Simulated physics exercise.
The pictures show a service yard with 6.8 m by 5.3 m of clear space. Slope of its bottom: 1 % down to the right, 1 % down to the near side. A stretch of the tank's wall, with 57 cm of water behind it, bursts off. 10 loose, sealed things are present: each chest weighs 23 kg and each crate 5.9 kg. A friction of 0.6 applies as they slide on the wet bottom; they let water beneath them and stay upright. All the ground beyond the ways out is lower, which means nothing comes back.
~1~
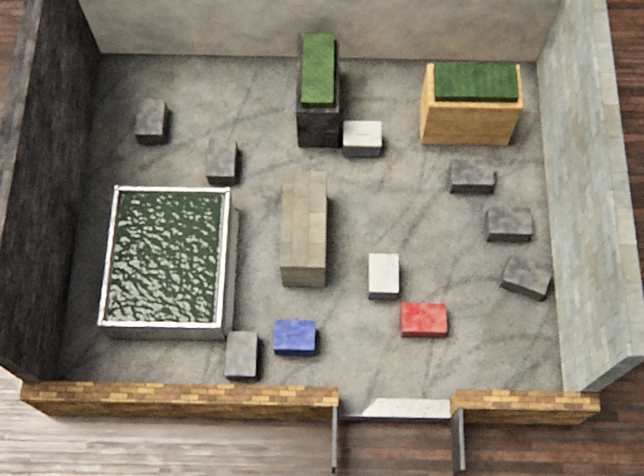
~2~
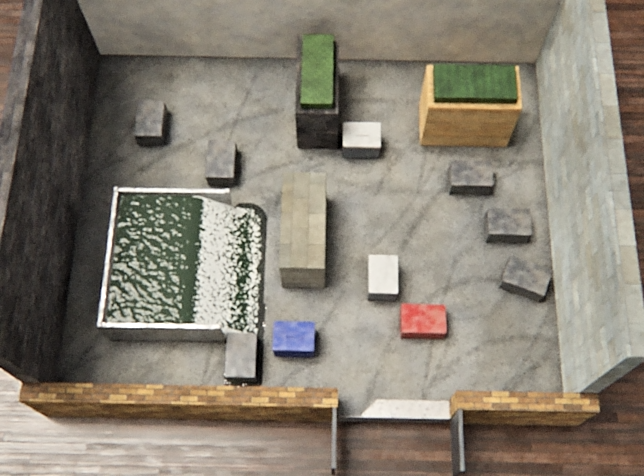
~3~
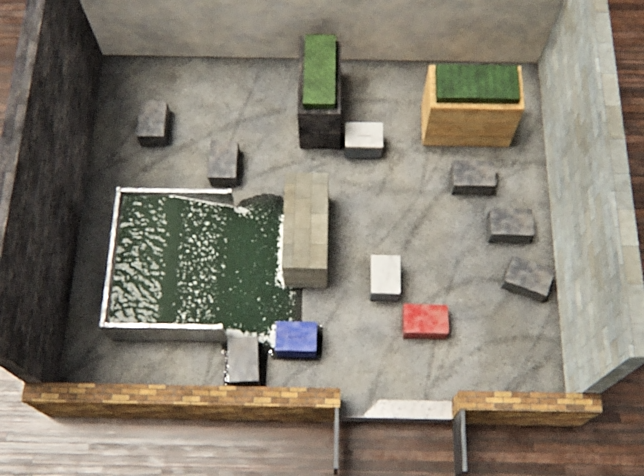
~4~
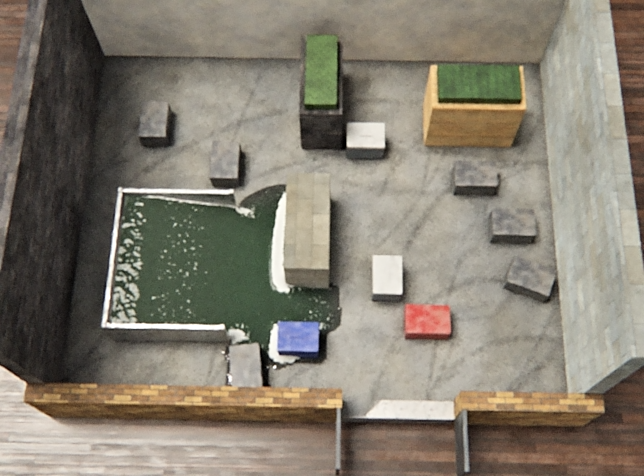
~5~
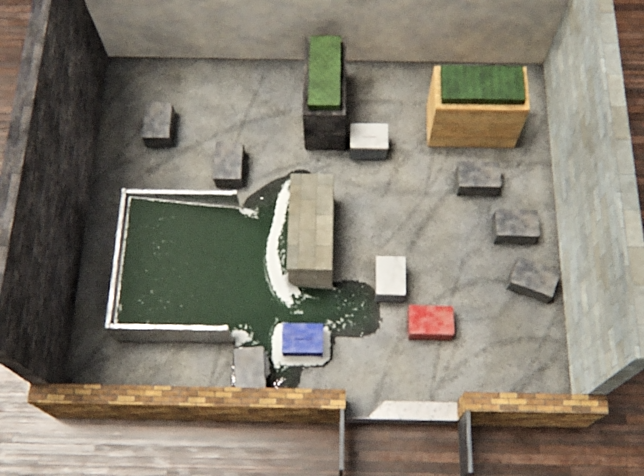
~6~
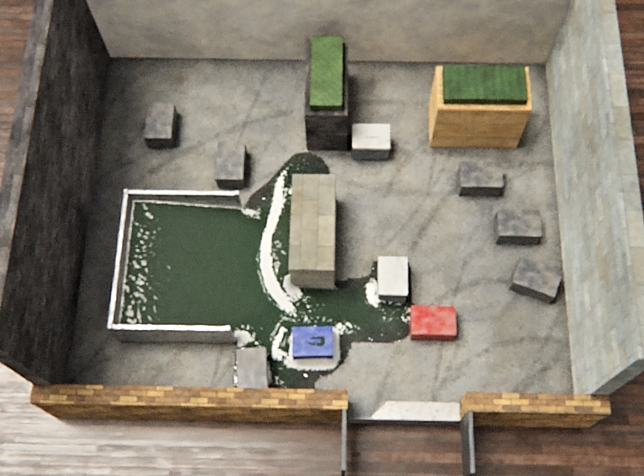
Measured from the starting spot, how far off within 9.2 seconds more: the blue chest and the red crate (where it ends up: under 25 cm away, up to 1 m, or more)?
Blue chest winds up a long way off; red crate winds up a long way off.
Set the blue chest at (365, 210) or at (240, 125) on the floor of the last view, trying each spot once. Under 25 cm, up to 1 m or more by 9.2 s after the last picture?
Outcomes in order: It sits still; it is shifted a bit.
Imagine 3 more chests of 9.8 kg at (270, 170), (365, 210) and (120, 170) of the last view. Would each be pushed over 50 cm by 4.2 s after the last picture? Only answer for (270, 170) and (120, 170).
In that order: Over, short of it.
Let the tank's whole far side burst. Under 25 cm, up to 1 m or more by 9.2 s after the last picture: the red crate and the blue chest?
Note: Red crate unmoved, blue chest unmoved.
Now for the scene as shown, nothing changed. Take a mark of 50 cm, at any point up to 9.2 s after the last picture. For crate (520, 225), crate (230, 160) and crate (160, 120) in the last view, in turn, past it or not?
Results in listed order: Exceeds / exceeds / exceeds.
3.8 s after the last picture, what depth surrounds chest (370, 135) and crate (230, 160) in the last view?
Depths: Near 1 cm, then near 1 cm.
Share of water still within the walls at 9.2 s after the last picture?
Remaining: Approx. 84 per cent.
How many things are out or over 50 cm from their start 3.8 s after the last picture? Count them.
I make it 5 by then.
Then, 1.2 s after the last picture the blue chest has gone out; the red crate is near (552, 356), 1.6 m from its start, afloat; 1 of 10 are out; 1 afloat.
Then, 3.8 s after the last picture the blue chest has gone out; the red crate is near (540, 250), 1.8 m from its start, afloat; 1 of 10 are out; 3 afloat.
Then, 6.2 s after the last picture the blue chest has gone out; the red crate is near (512, 199), 2.1 m from its start, afloat; 1 of 10 are out; 7 afloat.
Then, 9.2 s after the last picture the blue chest has gone out; the red crate is near (475, 206), 1.8 m from its start, afloat; 1 of 10 are out; 7 afloat.
